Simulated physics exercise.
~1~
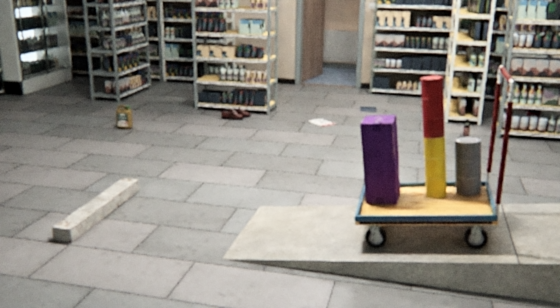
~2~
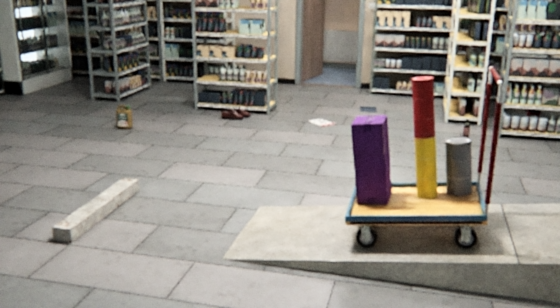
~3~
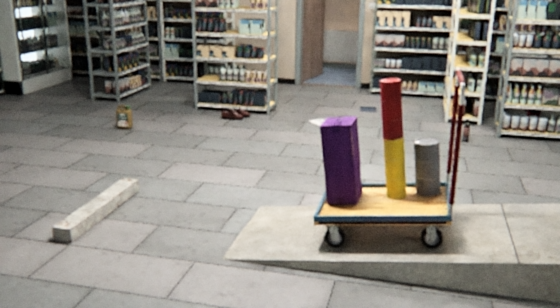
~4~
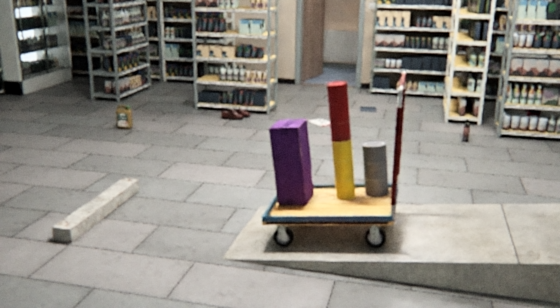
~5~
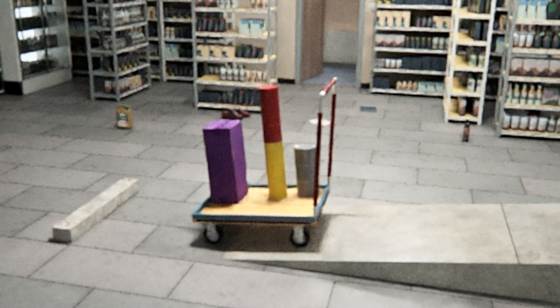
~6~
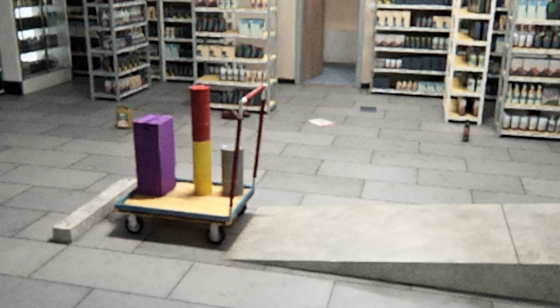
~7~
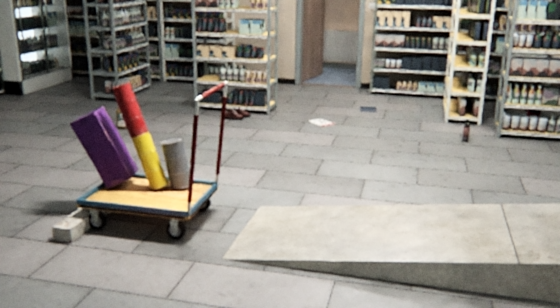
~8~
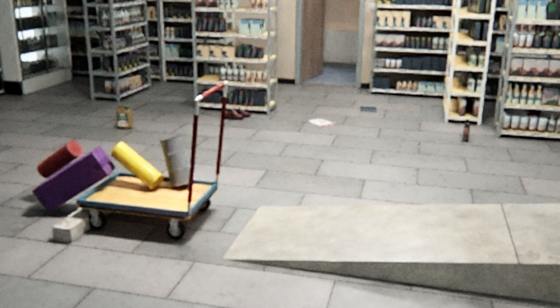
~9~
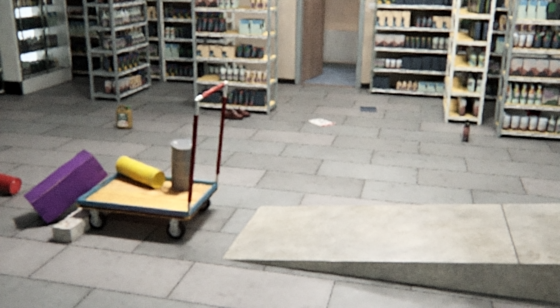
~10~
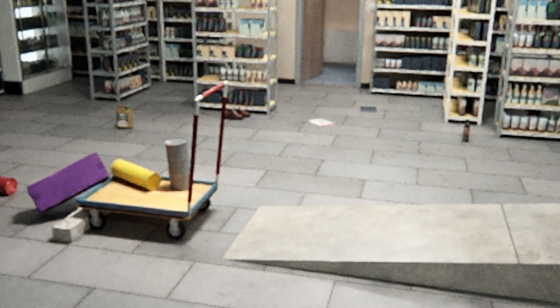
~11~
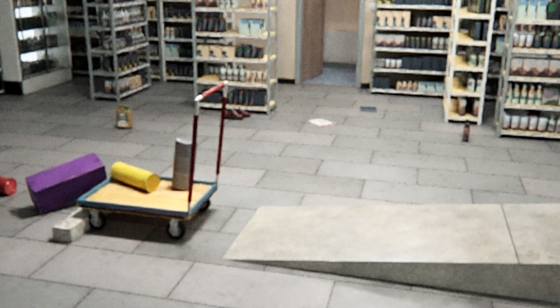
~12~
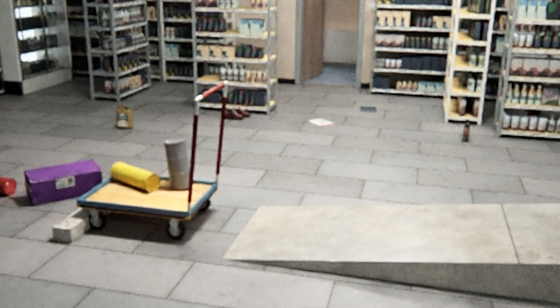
Flat trolley rolling left down a ramp into a kerb, tipping purple box and red canister off, yellow one toppling, grey staying upright.
